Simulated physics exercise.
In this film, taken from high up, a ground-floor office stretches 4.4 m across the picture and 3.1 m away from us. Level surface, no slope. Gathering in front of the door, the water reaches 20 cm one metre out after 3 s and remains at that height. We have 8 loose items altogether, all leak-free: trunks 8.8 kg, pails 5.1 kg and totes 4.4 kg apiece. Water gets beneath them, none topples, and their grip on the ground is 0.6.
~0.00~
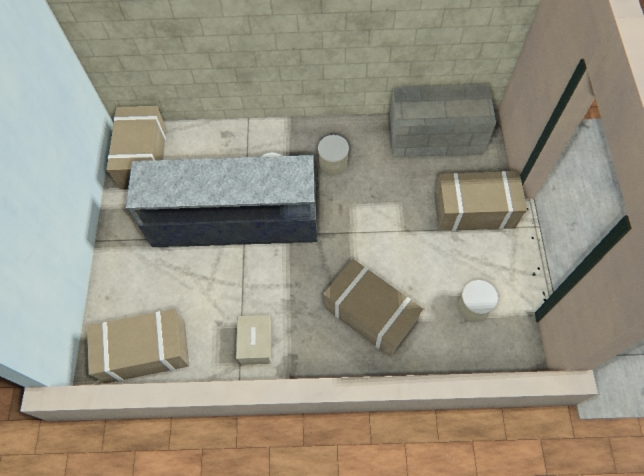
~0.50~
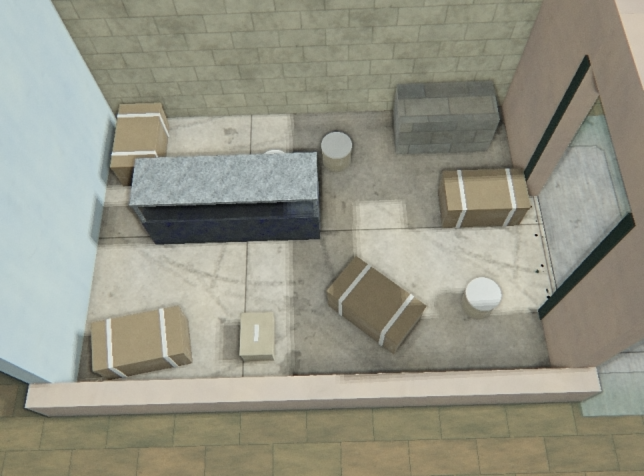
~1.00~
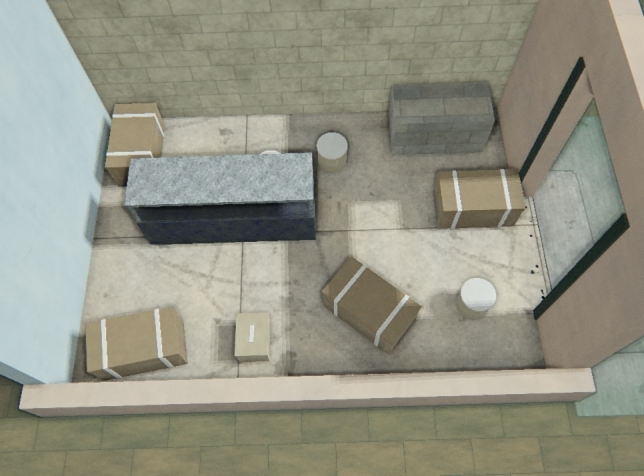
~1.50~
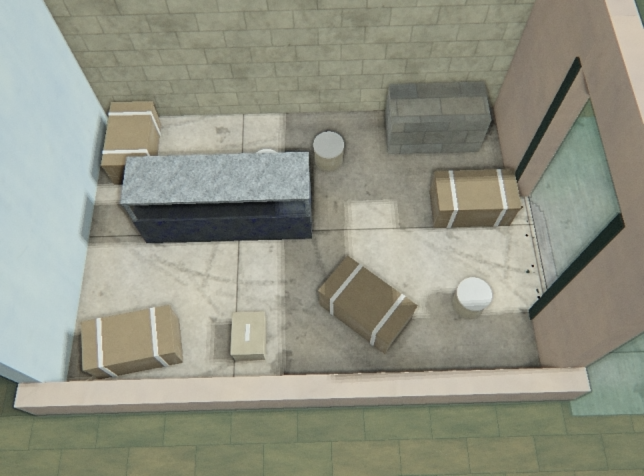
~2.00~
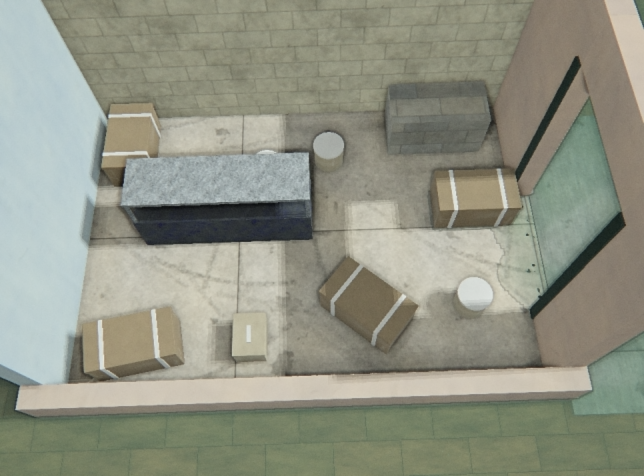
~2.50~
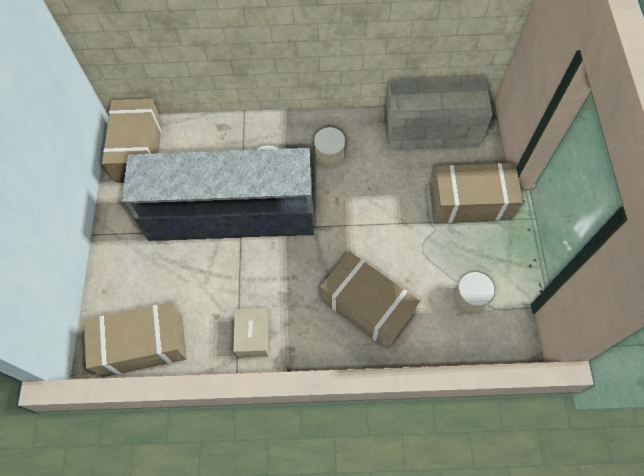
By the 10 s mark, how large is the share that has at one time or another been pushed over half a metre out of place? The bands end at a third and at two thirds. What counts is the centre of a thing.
It will be a medium share, a third through two thirds.
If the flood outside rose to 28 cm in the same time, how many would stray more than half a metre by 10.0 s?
7.
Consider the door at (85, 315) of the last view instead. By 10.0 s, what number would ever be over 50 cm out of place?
The answer would then be 6.
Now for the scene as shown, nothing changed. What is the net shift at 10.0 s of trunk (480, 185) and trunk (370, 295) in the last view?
In that order: 60 cm, 140 cm.
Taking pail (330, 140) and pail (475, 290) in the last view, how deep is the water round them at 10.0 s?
Depths: Near 13 cm, then near 11 cm.
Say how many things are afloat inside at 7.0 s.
By my count, 6.
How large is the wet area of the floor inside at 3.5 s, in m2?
Around 4.0 m2 of it.
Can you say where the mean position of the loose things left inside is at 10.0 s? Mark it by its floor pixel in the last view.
I'd put it close to (242, 249) in the last view.
After 3.5 s 0 of 8 are over 50 cm from their spots; 0 afloat.
After 4.5 s 2 of 8 are over 50 cm from their spots; 1 afloat.
After 7.0 s 5 of 8 are over 50 cm from their spots; 6 afloat.
After 10.0 s 5 of 8 are over 50 cm from their spots, and 5 have been at some point; 8 afloat.
